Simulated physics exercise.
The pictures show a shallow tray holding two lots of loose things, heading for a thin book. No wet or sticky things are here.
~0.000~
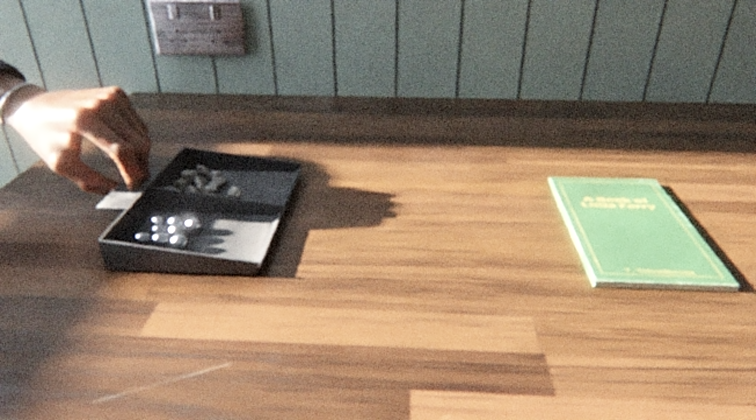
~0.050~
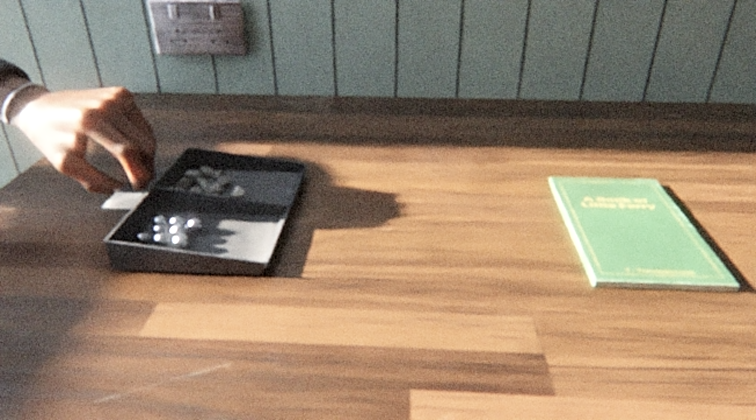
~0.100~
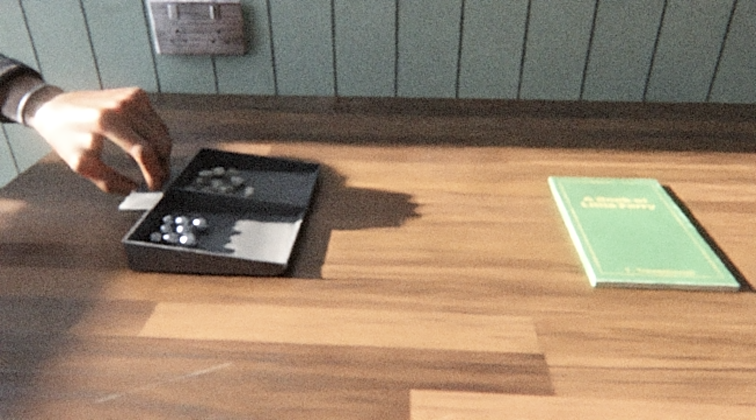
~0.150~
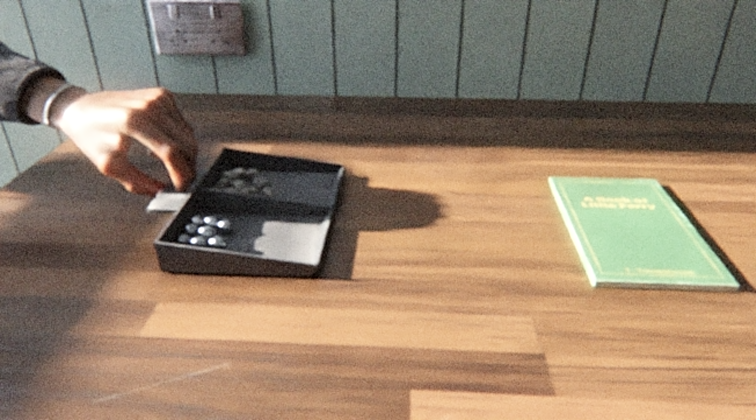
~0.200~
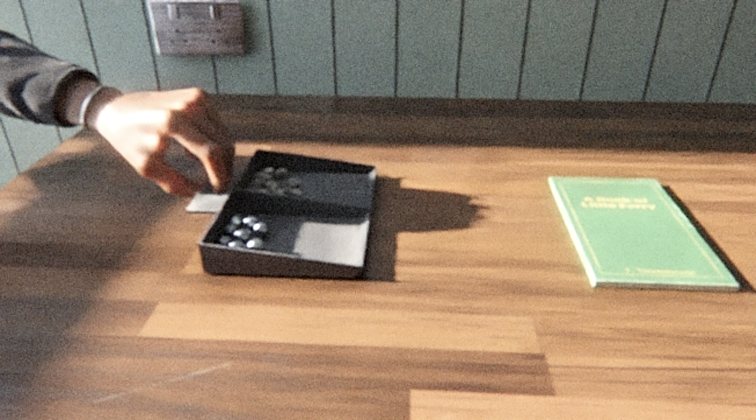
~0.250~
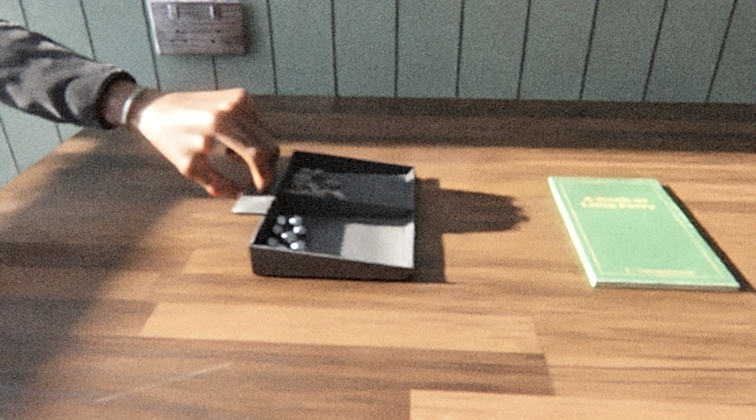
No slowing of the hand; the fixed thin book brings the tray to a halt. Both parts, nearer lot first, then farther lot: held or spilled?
Nearer lot: Partly spilled; farther lot: Held.
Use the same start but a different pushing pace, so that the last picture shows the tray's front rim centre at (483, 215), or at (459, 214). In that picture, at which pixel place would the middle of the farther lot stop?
Try 1: (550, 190); try 2: (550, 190).
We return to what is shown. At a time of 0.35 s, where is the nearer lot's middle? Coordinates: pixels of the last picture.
In the last picture's pixels, the middle is about (379, 239).
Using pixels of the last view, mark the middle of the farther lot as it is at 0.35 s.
Near (393, 192).
By 0.35 s, tray still sliding, front rim near (494, 215); nearer lot all inside; farther lot all inside.
By 0.54 s, tray stopped at the thin book; nearer lot all inside, moved towards the front rim; farther lot all inside, moved towards the front rim.
By 0.75 s, tray stopped at the thin book; nearer lot roughly half out of the tray; farther lot all inside, moved towards the front rim.
When it is over (1.5 s), tray stopped at the thin book; nearer lot roughly half out of the tray; farther lot all inside, moved towards the front rim.
